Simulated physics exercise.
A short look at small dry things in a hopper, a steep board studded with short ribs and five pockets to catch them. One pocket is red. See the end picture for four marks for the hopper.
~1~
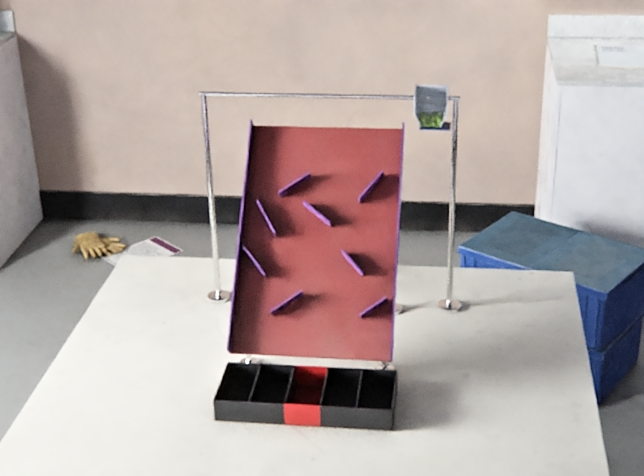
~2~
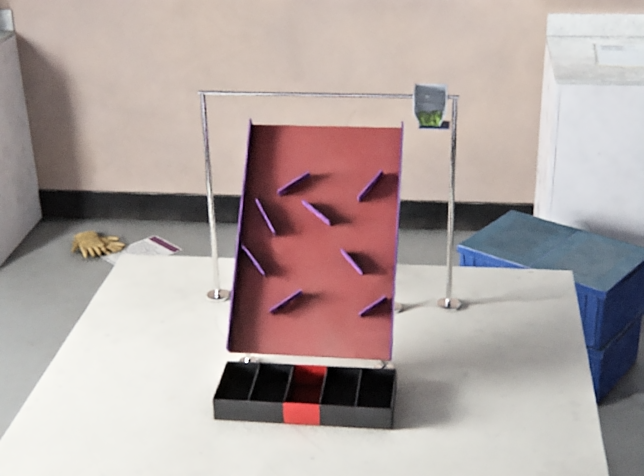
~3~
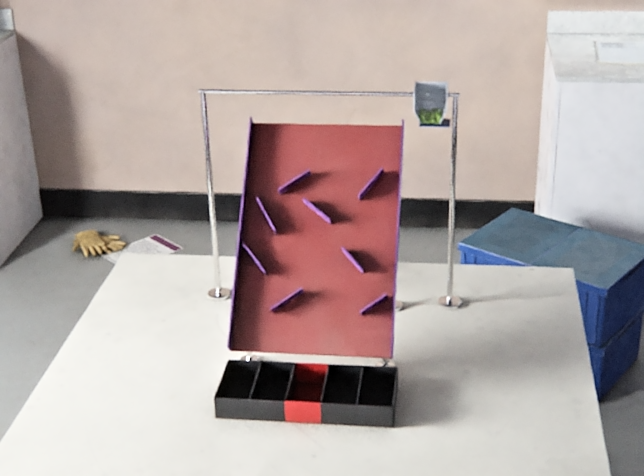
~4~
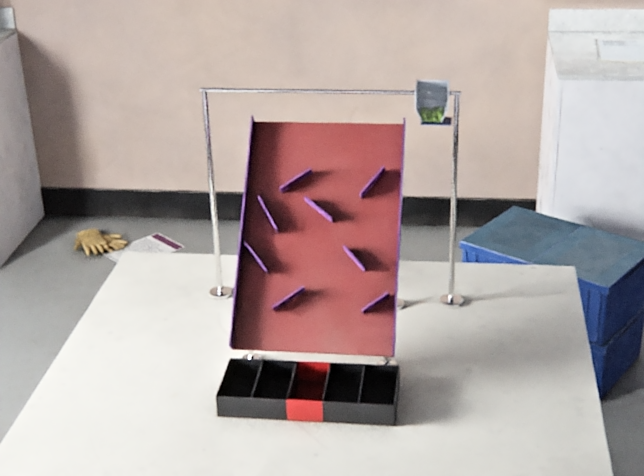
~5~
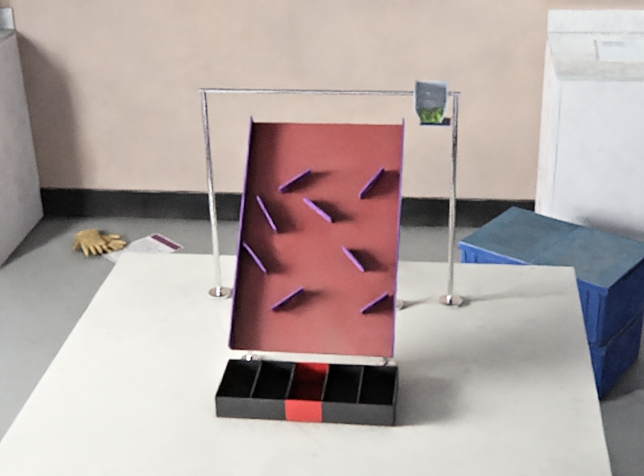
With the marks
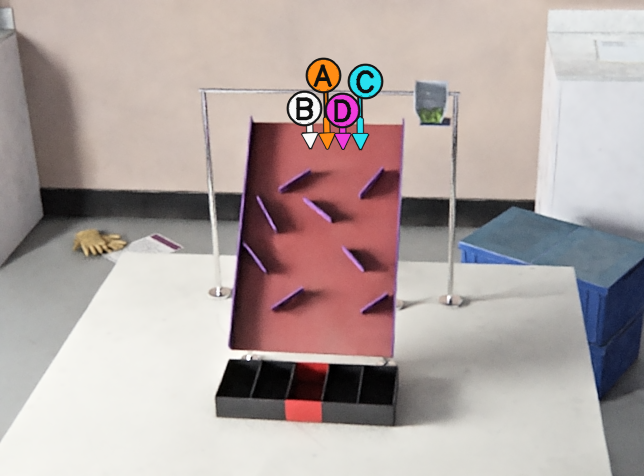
On a white table, a hopper of green peas stays still above a ribbed red board.
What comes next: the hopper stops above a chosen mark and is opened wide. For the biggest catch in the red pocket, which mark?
Use mark C.
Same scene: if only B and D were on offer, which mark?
D.
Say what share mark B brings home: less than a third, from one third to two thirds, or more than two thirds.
Less than a third.
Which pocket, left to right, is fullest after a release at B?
The first from the left.
On the marked copy, mark A meets the board at (327, 143); mark B meets the board at (310, 142); mark C meets the board at (360, 143); mark D meets the board at (342, 143).
Choosing A, close to a third in the red pocket, close to two thirds in other pockets.
Choosing B, a small share in the red pocket, the bulk in other pockets.
Choosing C, close to half in the red pocket, close to half in other pockets, only a few outside the box.
Choosing D, close to a third in the red pocket, close to two thirds in other pockets, only a few outside the box.
